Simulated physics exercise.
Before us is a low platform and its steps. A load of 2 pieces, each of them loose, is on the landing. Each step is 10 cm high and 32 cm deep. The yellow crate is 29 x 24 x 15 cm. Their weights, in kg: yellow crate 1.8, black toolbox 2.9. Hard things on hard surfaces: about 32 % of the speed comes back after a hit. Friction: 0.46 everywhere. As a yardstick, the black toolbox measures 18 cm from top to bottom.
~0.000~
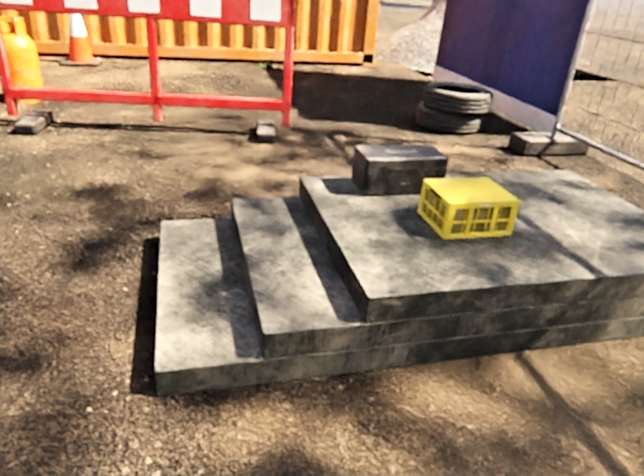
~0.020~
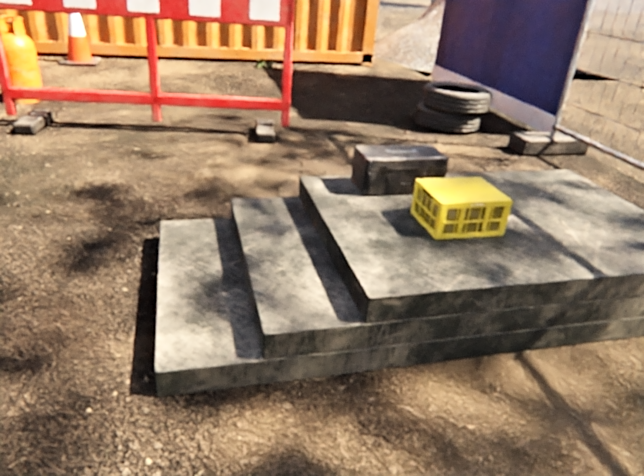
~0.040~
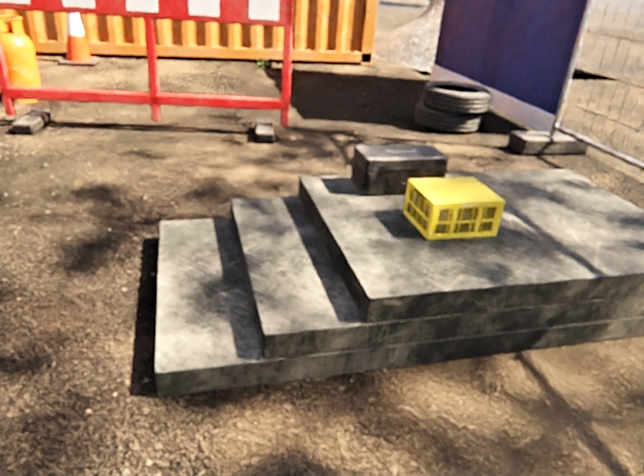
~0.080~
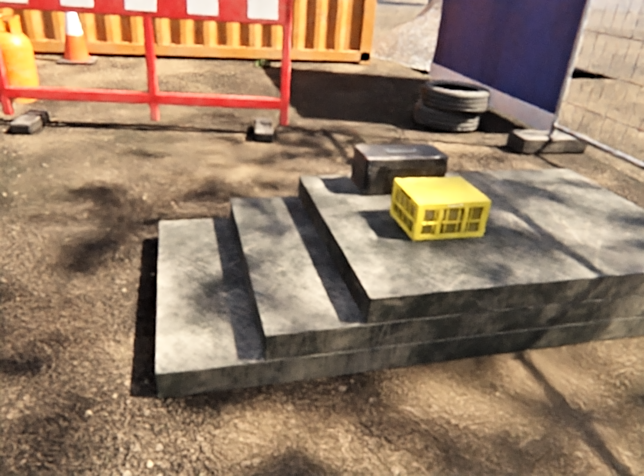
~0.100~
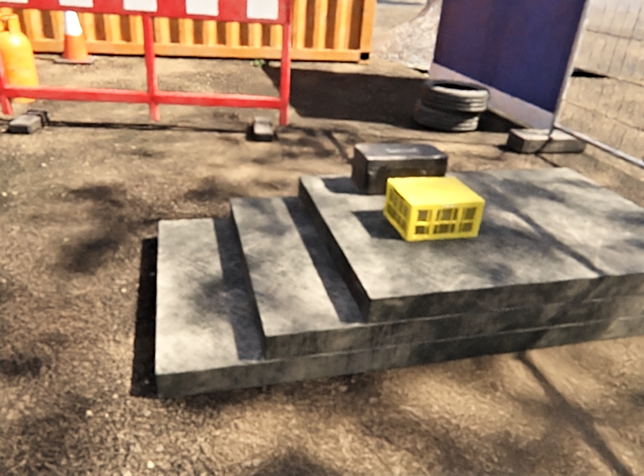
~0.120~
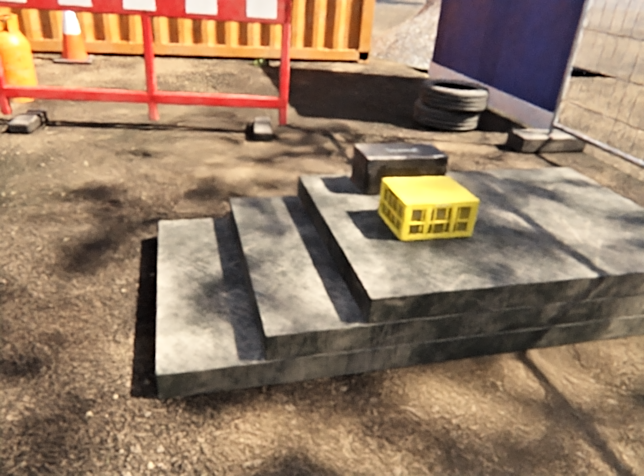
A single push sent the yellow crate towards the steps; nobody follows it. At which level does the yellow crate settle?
The crate comes to rest on the landing.
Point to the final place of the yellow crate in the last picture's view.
Near (385, 210).
Around 0.22 s, 28 cm to the first step; yellow crate near (402, 208).
Around 0.32 s, 22 cm to the first step; yellow crate near (388, 210).
Finally (1.2 s), 21 cm to the first step; black toolbox still in place (within 12 cm). Final places as that camera would see them, yellow crate near (385, 210).
